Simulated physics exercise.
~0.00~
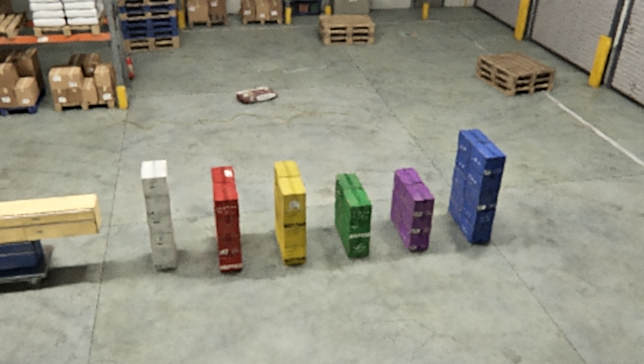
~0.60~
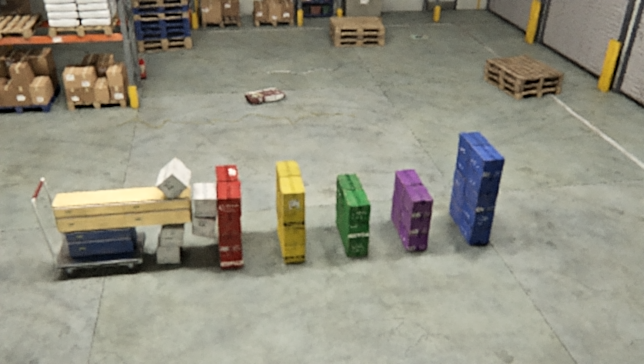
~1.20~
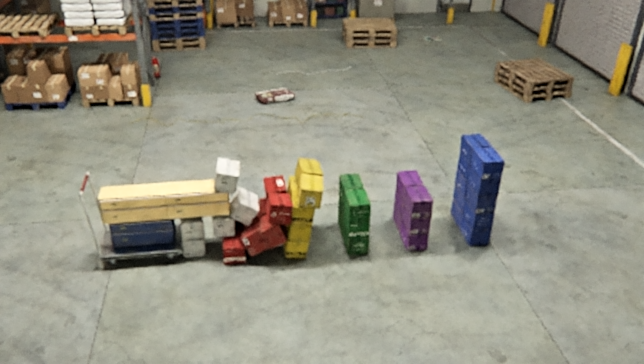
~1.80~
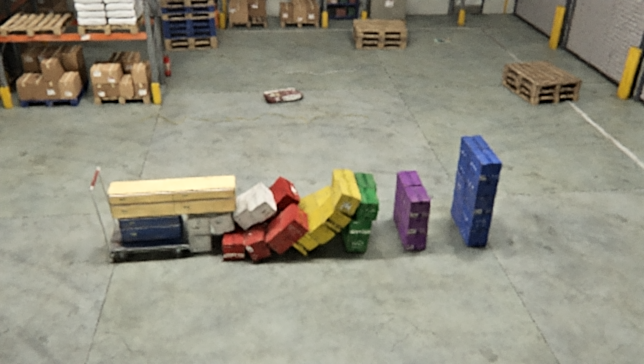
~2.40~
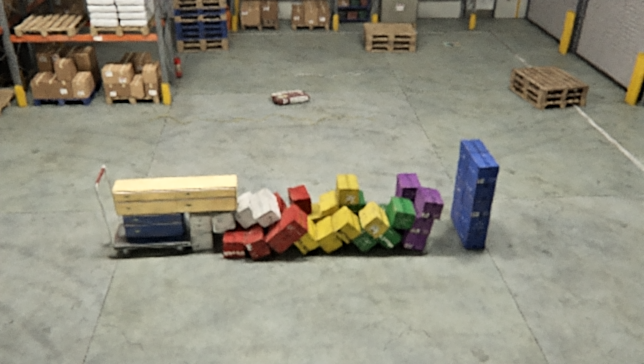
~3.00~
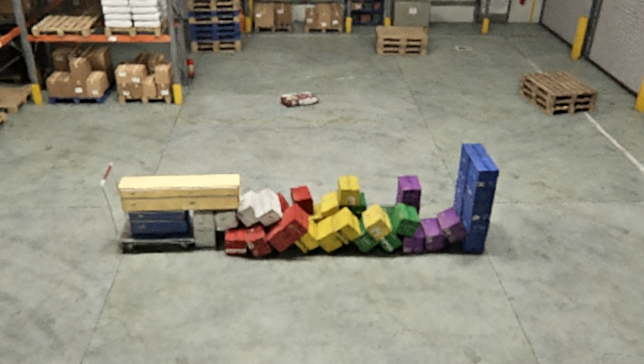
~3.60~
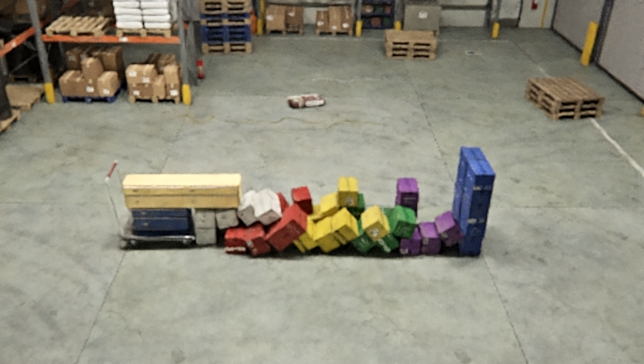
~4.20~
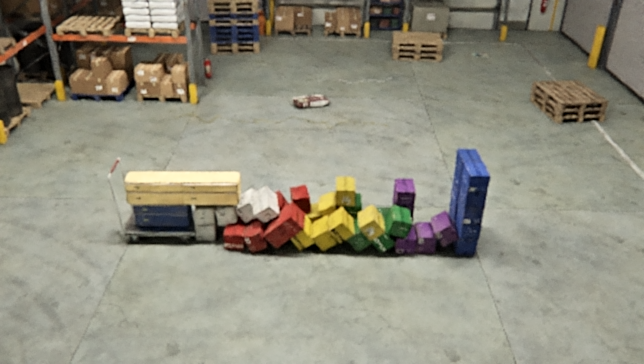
A loaded trolley rolled right into a pale stack of cartons, which broke apart and knocked the red, yellow, green and purple stacks over in turn, leaving a jumbled heap stretched between the stopped trolley and the blue stack, which still stood upright.
